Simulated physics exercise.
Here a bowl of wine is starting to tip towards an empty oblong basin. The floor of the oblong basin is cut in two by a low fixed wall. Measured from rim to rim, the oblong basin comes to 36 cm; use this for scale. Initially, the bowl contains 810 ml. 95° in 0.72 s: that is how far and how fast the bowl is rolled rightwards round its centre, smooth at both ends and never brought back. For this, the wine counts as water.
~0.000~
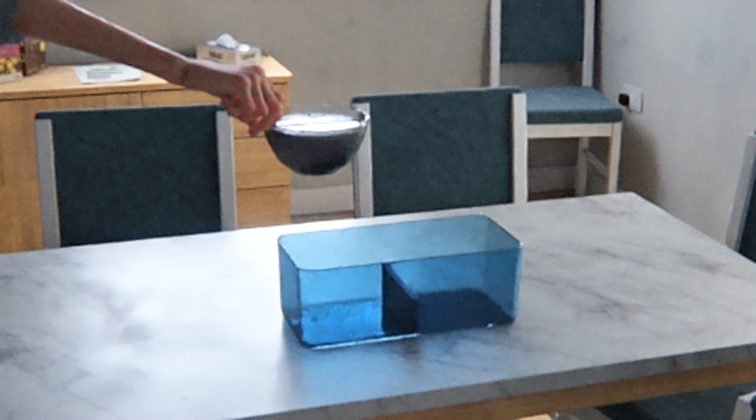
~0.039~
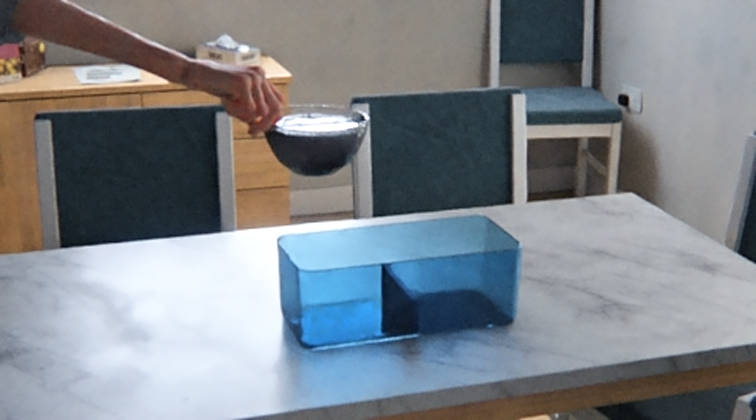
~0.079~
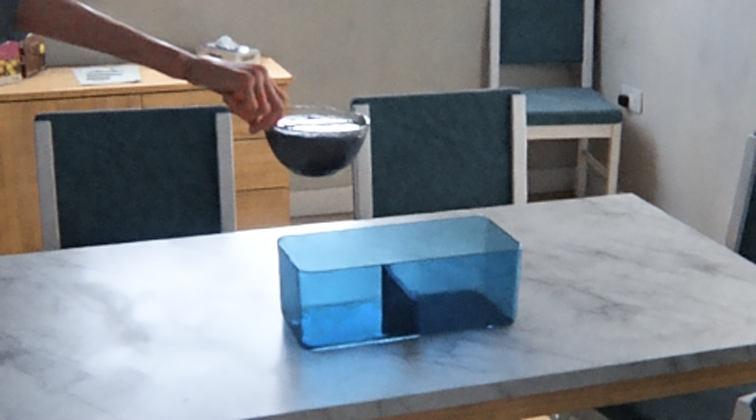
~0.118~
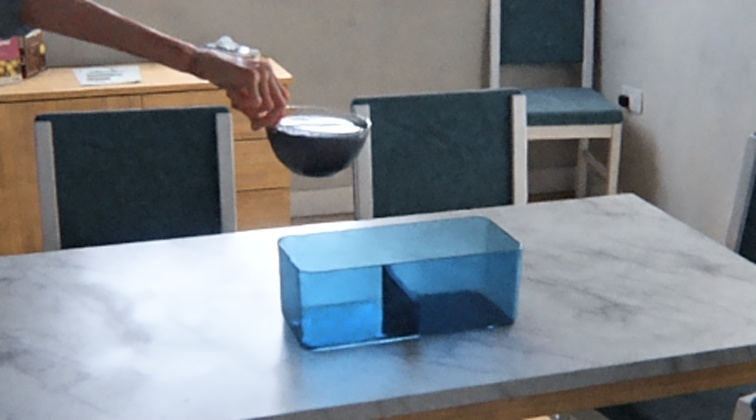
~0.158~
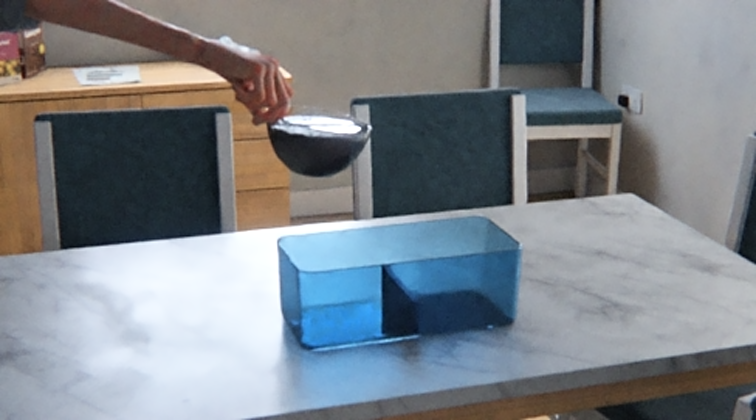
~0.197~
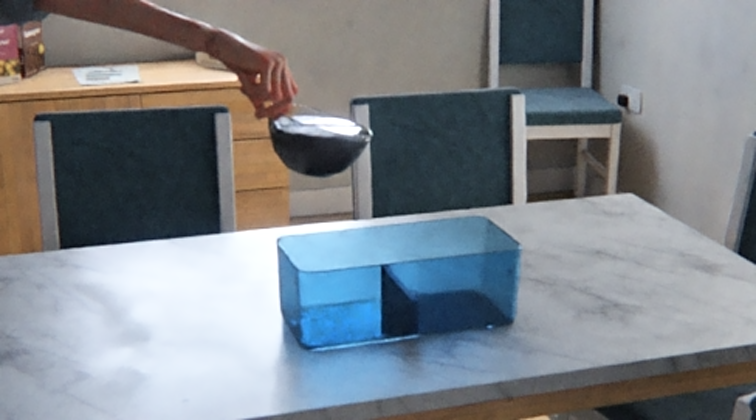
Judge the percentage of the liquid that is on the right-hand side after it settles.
My estimate is 67 %.
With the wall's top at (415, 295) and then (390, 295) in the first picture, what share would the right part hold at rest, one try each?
Respectively close to 45 and 75 %.
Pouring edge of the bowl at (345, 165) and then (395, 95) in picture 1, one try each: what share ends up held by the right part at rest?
Roughly 5 per cent the first time and 95 per cent the second.
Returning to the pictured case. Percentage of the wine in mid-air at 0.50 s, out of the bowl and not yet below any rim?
Roughly 50 percent.
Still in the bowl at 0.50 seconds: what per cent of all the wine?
About 38 per cent.
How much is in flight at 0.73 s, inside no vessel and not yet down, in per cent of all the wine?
It comes to some 12 percent of the total.
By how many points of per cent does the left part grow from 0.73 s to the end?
That is roughly 12 in a hundred of the whole.
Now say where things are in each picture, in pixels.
In the first picture, it leans 0°; its right rim is at (365, 115); the wine meets the walls at (266, 128) and (362, 121); the oblong basin's rim runs from (288, 254) to (505, 231); the wall's top is at (400, 282).
In the second picture, it leans 1°; its right rim is at (365, 116); the wine meets the walls at (266, 129) and (361, 122).
In the third picture, it leans 3°; its right rim is at (366, 119); the wine meets the walls at (266, 129) and (362, 124).
In the fourth picture, it leans 6°; its right rim is at (367, 122); the wine meets the walls at (268, 128) and (363, 126).
In the fifth picture, it leans 11°; its right rim is at (368, 127); the wine meets the walls at (269, 127) and (365, 127).
In the sixth picture, it leans 17°; its right rim is at (369, 132); the wine meets the walls at (272, 126) and (366, 127).
Then, 0.50 s in, the tilt is 75° and 38 per cent is still to pour, 2 is left of the wall and 11 right of it.
Then, 0.73 s in, the tilt is 95° and 3 per cent is still to pour, 21 is left of the wall and 65 right of it.
Then, 0.96 s in, the tilt is 95° and 0 per cent is still to pour, 33 is left of the wall and 66 right of it.
Then, 1.22 s in, the tilt is 95° and 0 per cent is still to pour, 32 is left of the wall and 67 right of it.
Finally, 32 per cent lies left of the wall, 67 right of it and 1 outside.
